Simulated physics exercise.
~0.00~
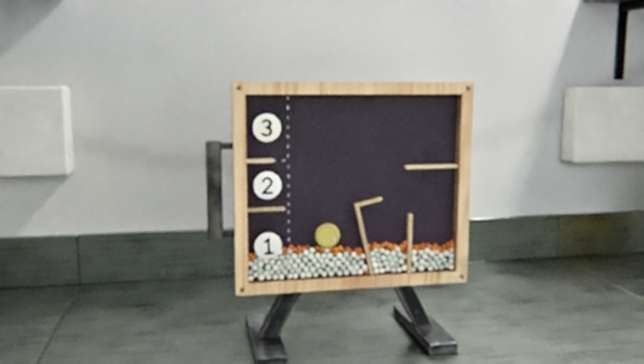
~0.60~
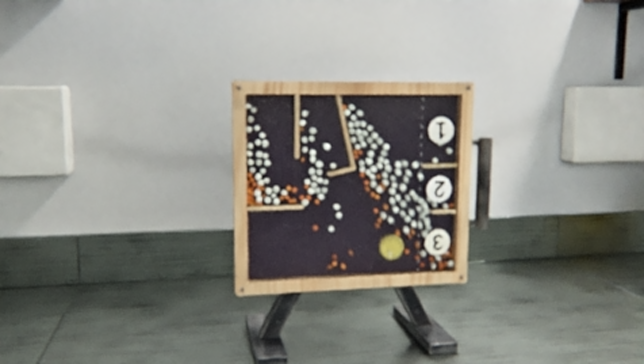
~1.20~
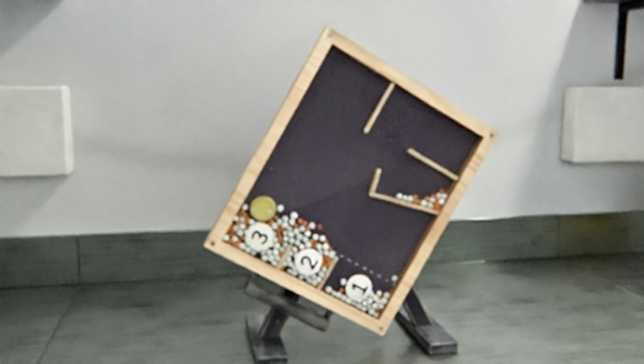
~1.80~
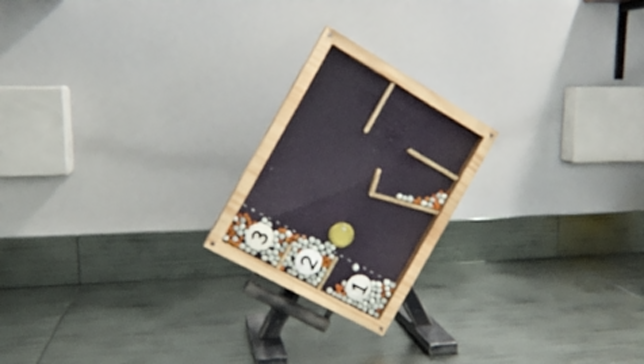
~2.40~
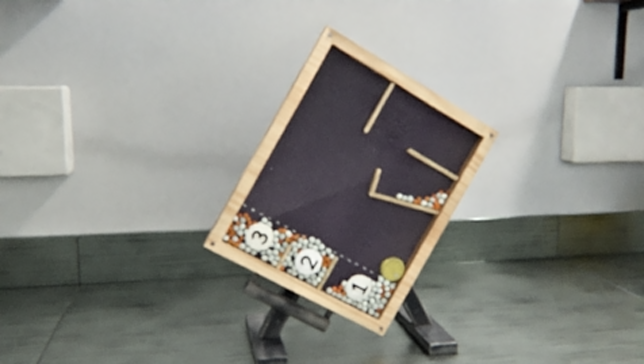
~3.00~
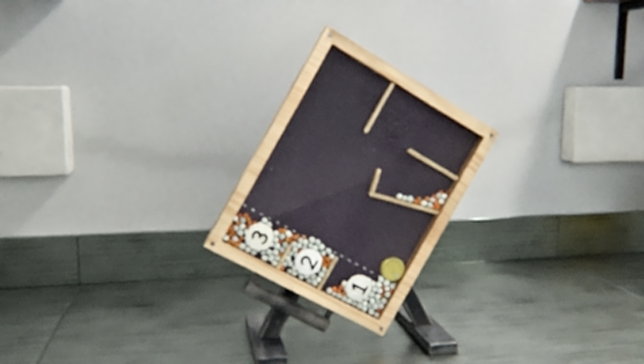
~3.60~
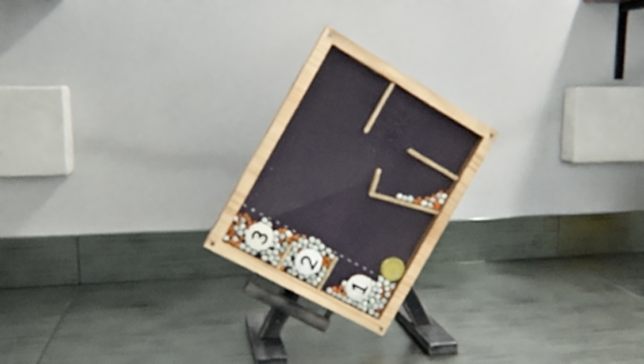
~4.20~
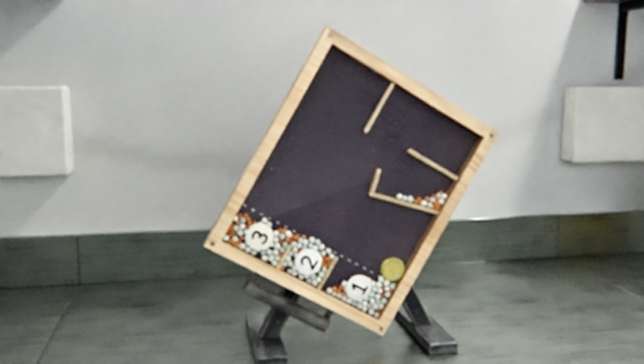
Wooden-framed box of white and orange beads turning on its stand, then resting tilted as a yellow disc settles lower right.
